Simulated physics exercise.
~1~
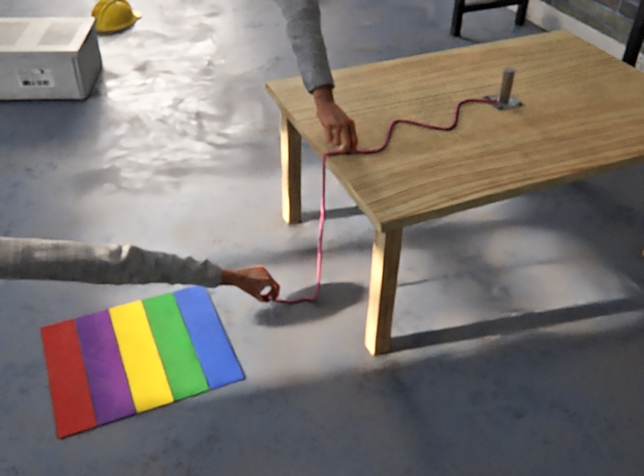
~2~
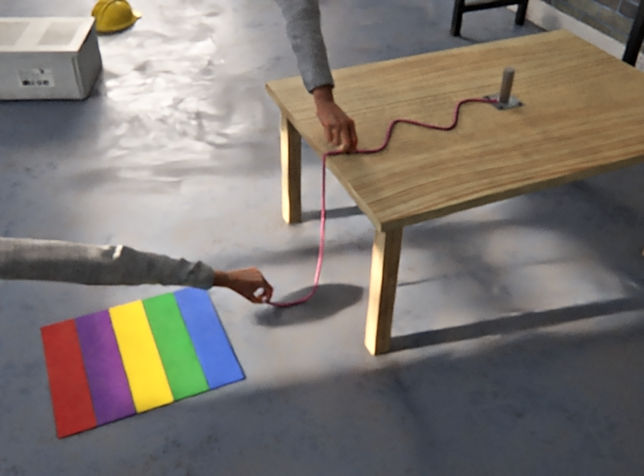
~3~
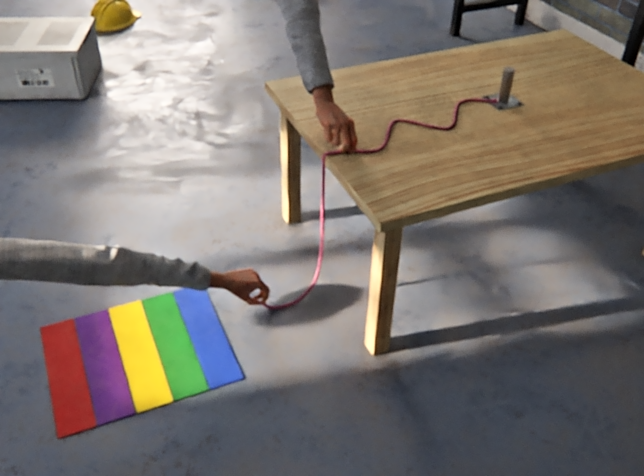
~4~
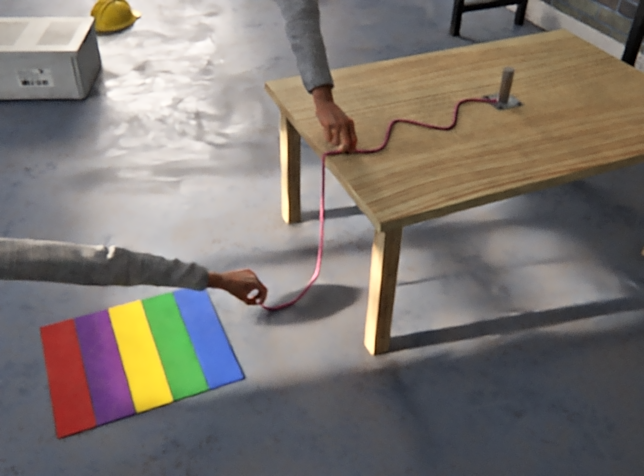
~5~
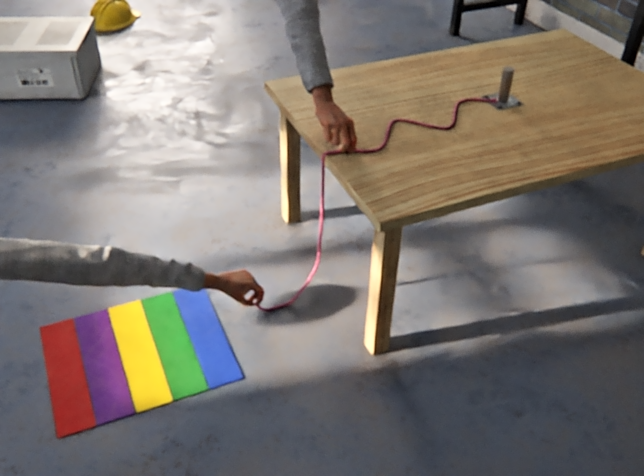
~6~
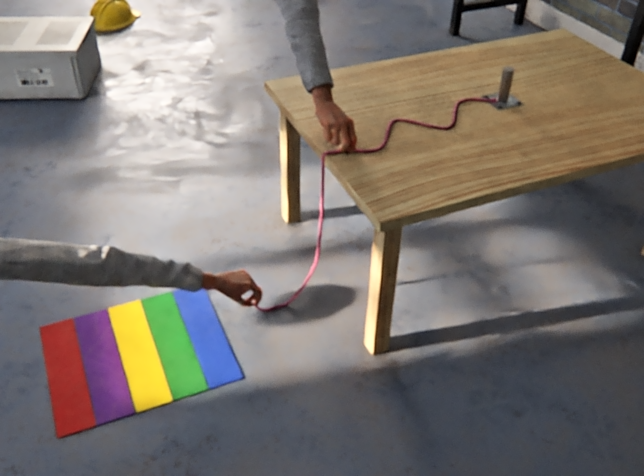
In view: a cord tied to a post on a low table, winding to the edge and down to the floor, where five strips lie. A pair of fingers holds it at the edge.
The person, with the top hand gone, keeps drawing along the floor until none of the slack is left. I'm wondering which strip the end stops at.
It stops at the purple strip.
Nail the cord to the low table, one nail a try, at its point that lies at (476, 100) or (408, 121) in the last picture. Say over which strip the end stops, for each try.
Try 1 - purple; try 2 - yellow.
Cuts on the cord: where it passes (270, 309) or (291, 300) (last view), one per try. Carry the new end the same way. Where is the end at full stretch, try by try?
The pixels are close to (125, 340) for the first and (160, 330) for the second.
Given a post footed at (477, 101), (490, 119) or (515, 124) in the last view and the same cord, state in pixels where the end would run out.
Somewhere near (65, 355), (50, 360) and (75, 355), in that order.
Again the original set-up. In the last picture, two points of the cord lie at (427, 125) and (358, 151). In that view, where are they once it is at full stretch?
You'll find the first mark at (400, 127) and the second mark at (302, 168).
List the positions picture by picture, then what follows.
In the first picture, end (271, 299); blue (220, 365); green (185, 376); yellow (149, 387); purple (112, 398); red (74, 411).
In the second picture, end (264, 301); cord through (464, 101) (432, 127) (387, 140) (325, 159) (323, 224) (316, 286).
In the third picture, end (260, 302).
In the fourth picture, end (259, 302); cord through (464, 101) (432, 127) (387, 139) (324, 159) (322, 225) (310, 285).
In the fifth picture, end (255, 303).
In the sixth picture, end (253, 303); cord through (463, 101) (431, 126) (386, 139) (324, 159) (321, 224) (304, 285).
Early on, end near (151, 333); over yellow.
Midway, end near (117, 342); over yellow.
At the end of the slack, end near (96, 348); over purple. Over purple.
